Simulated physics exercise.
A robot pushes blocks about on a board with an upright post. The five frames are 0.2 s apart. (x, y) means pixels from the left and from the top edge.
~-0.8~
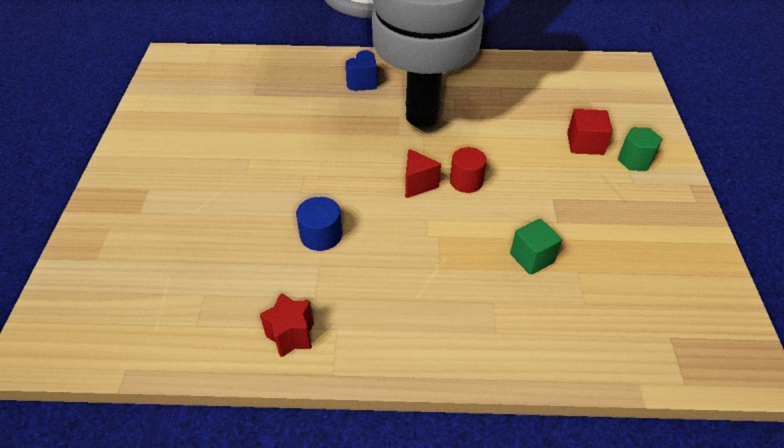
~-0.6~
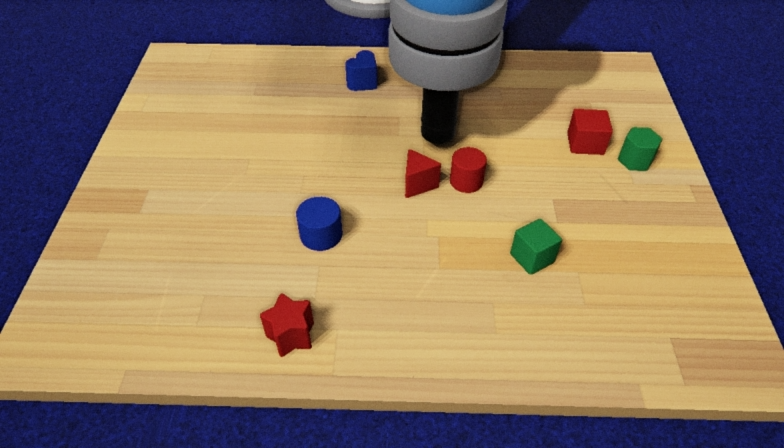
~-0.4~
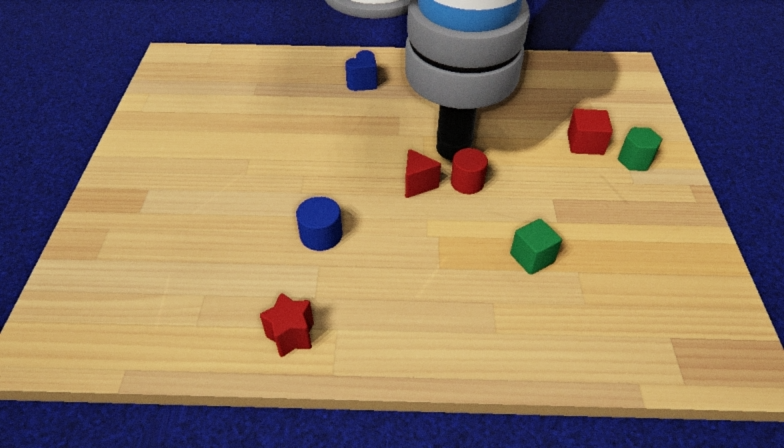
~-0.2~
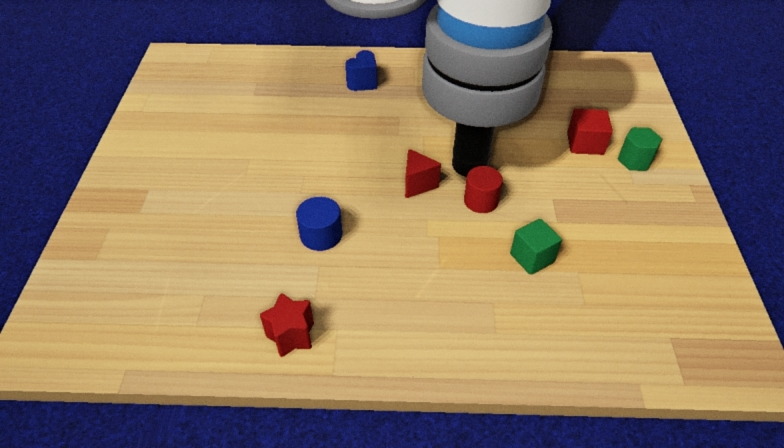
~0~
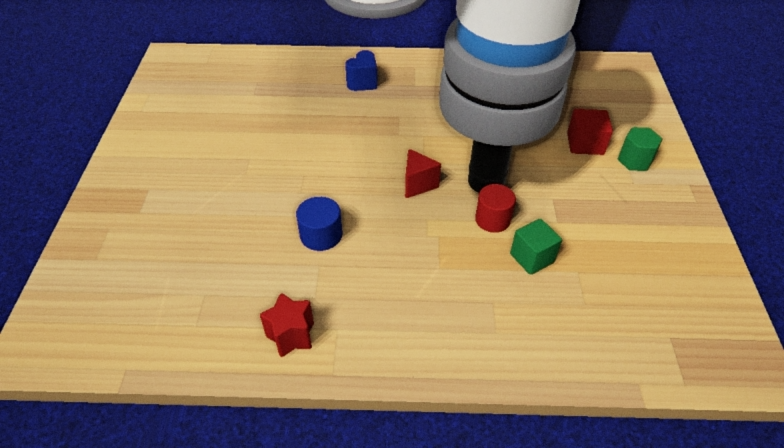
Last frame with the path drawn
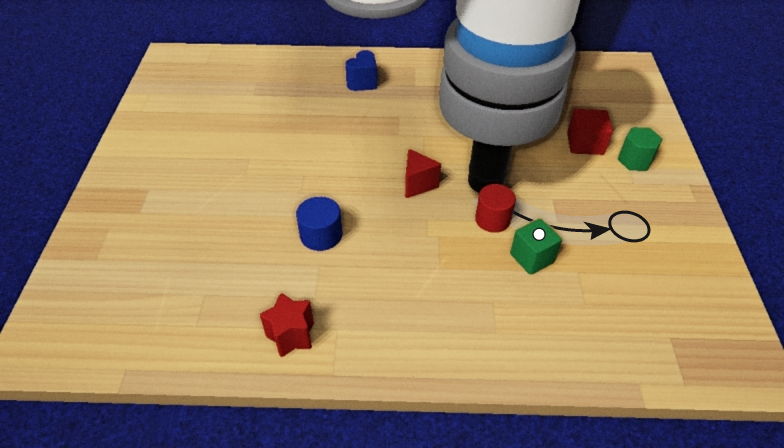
A robot's black post moved down and to the right across the wooden board, met the red cylinder beside the red triangular block, and pushed it away from that block, closer to the green cube.
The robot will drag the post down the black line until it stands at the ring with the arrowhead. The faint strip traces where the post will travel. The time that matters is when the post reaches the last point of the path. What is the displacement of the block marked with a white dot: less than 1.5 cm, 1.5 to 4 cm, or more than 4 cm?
The block shifts less than 1.5 cm.
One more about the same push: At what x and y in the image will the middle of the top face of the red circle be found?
The top centre is at (513, 218).
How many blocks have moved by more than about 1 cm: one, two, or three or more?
I'm going with one.
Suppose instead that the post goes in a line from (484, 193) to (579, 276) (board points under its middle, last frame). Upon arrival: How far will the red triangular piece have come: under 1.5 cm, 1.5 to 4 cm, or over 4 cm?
Shift: Under 1.5 cm.
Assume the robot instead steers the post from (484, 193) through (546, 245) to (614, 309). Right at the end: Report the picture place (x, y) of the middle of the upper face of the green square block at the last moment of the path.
It will end up at (550, 262).
The drawn path runs from (484, 193) over (526, 218) and (578, 231) to (629, 226); the dot is on the green square block.
The first path, step by step. One third of the way, post at (530, 208); red circle at (513, 218); green square block at (541, 239), turned 15° anticlockwise.
Two thirds of the way, post at (582, 220); red circle at (513, 218); green square block at (541, 239), turned 15° anticlockwise.
At the end, post at (634, 216); red triangular piece not moved; red circle at (513, 218); green square block at (541, 239), turned 15° anticlockwise.
